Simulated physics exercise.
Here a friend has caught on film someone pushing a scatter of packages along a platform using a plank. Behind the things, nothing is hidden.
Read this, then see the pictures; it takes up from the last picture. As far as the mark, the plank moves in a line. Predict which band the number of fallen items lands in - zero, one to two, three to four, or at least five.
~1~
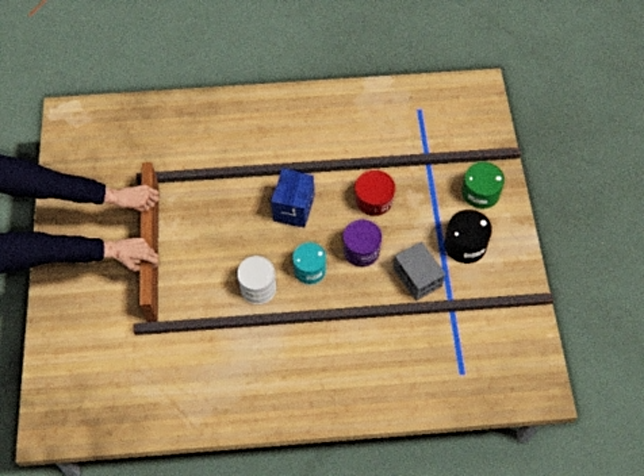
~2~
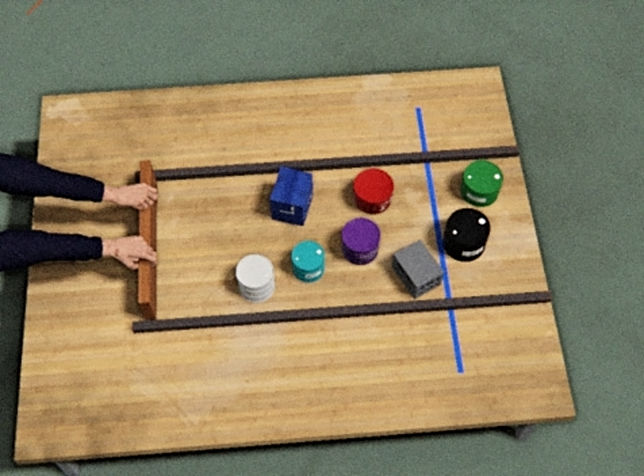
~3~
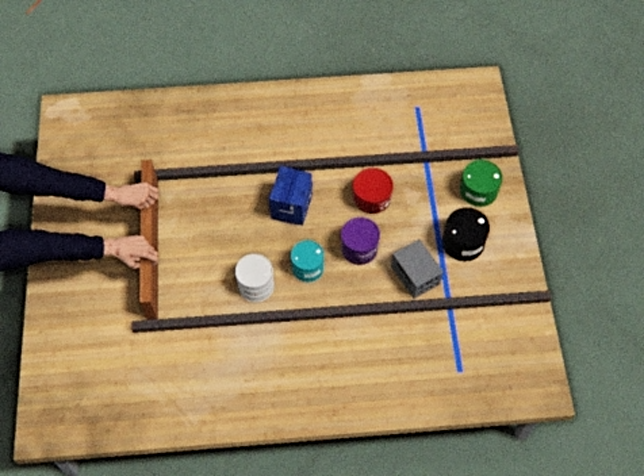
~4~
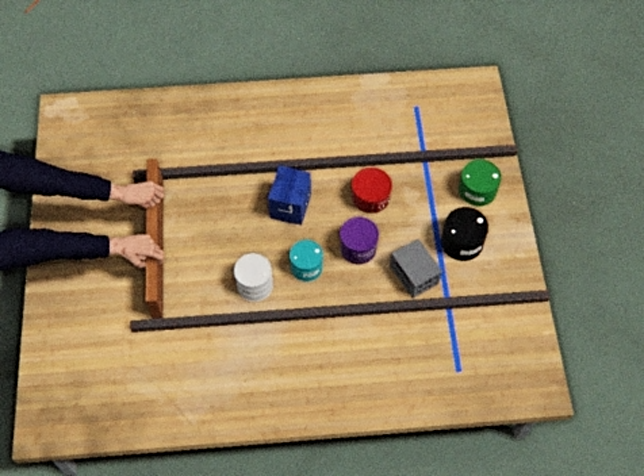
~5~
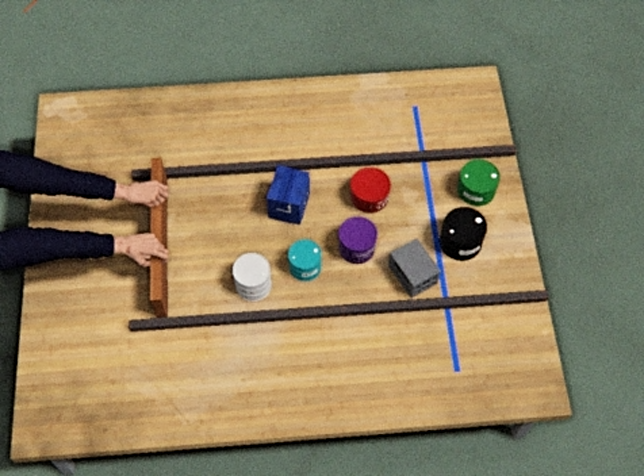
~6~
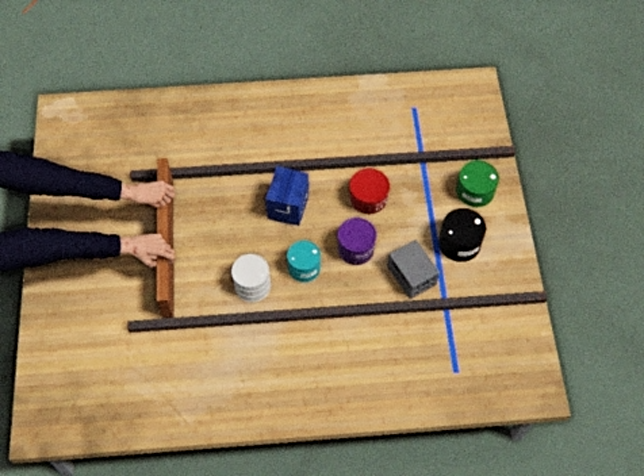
The number that fall lands in the band zero.
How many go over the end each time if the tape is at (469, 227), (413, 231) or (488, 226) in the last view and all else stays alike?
Per try: 1; 0; 4.
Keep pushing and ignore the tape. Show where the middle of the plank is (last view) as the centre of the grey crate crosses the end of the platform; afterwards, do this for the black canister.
(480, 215) and (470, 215), roughly.
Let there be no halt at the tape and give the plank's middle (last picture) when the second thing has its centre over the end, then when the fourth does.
The first one at (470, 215), the next at (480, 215).
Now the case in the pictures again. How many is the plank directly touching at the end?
That would be 4 of them.
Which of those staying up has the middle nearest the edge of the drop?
Green canister.
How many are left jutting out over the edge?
The tally is 1.
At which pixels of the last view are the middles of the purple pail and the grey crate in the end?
You'll see the purple pail at (452, 214), with the grey crate at (490, 258).
Early on, none off yet; green canister at rest near (477, 184); black canister at rest near (462, 235); grey crate at rest near (413, 270).
A while later, none off yet; green canister at rest near (477, 184); black canister at rest near (463, 235); grey crate travelled about its own width near (443, 266).
Finally, the number that fall off is zero.
